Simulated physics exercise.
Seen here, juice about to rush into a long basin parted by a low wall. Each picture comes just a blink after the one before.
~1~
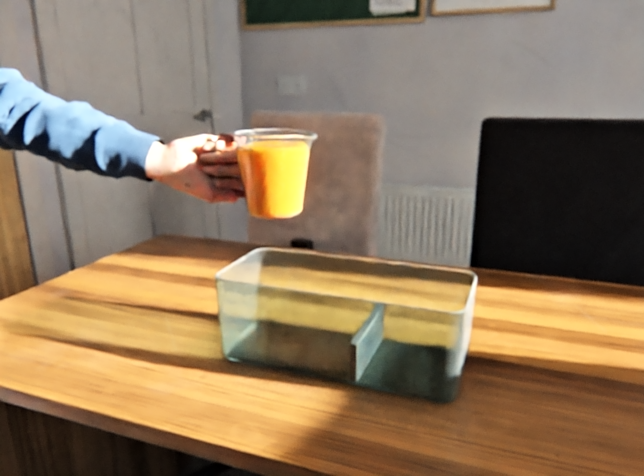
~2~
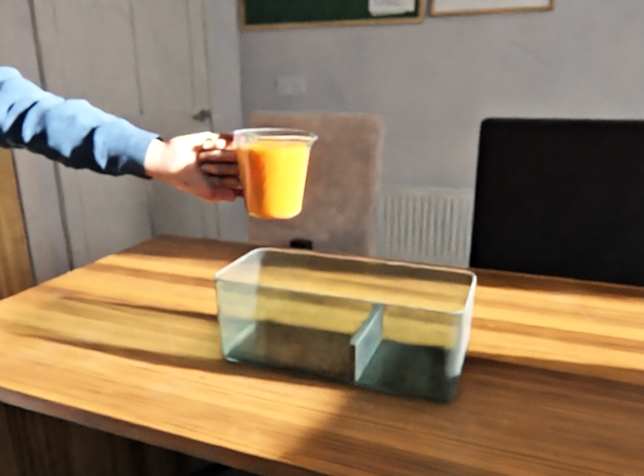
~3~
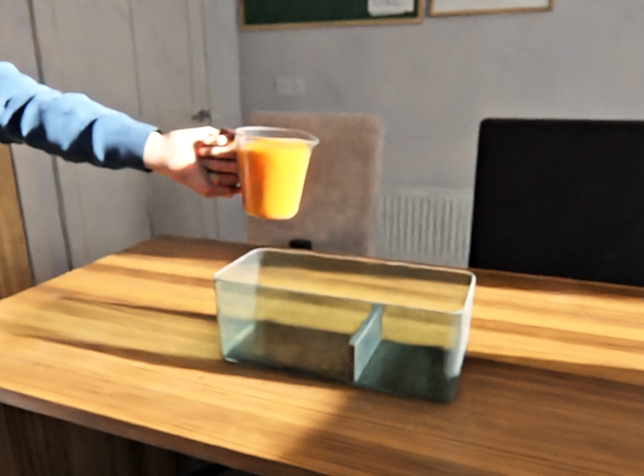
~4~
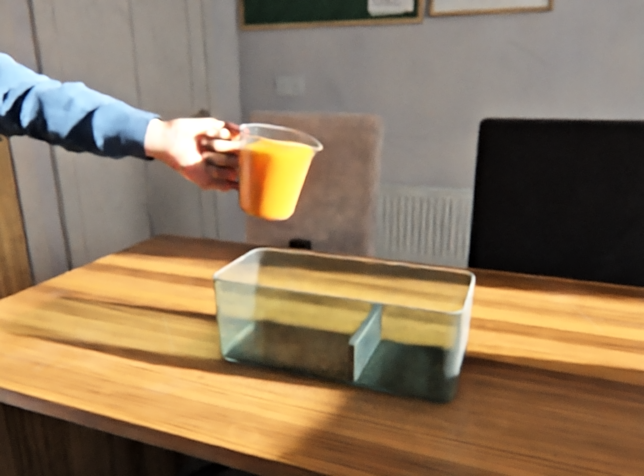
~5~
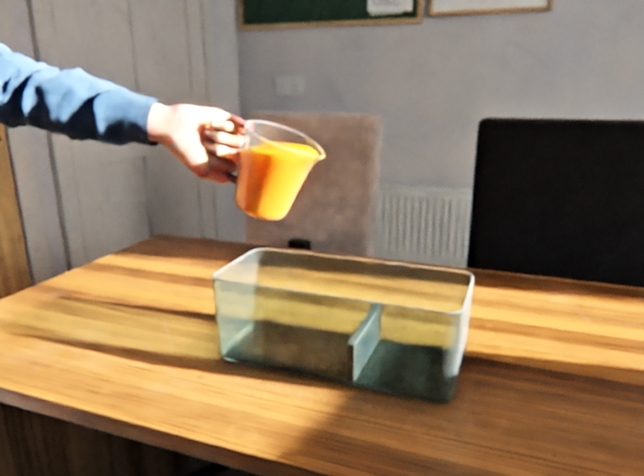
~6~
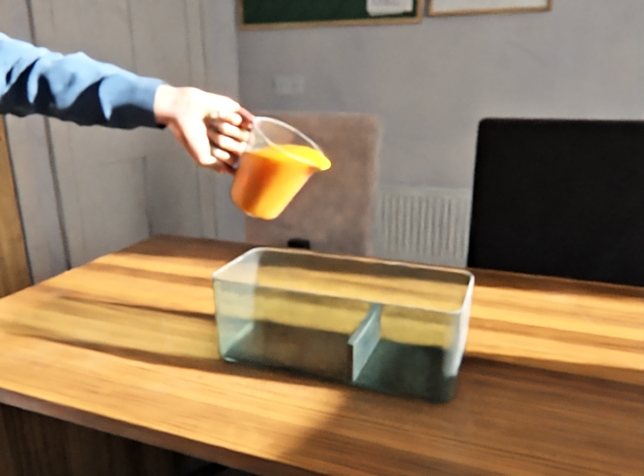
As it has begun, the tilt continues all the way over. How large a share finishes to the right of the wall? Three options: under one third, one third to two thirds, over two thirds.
Answer: Under one third.
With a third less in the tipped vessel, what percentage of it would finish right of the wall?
Roughly 0 in a hundred.
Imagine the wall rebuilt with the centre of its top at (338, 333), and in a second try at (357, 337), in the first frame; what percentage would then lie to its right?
90 % then 60 %.
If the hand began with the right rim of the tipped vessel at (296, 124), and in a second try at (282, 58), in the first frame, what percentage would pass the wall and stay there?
About 5 per cent, then about 5 per cent.
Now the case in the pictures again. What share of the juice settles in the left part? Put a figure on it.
About 75 per cent.
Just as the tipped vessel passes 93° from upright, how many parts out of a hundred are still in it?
Roughly 50 percent.
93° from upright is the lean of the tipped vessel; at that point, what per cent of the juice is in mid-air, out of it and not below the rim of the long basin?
25 %.
A moment on, the tilt is 93° and 50 per cent is still to pour, 8 is left of the wall and 14 right of it.
Next, the tilt is 111° and 6 per cent is still to pour, 61 is left of the wall and 24 right of it.
Then the tilt is 111° and 0 per cent is still to pour, 73 is left of the wall and 24 right of it.
Later the tilt is 111° and 0 per cent is still to pour, 74 is left of the wall and 24 right of it.
At rest 74 per cent lies left of the wall, 24 right of it and 2 outside.
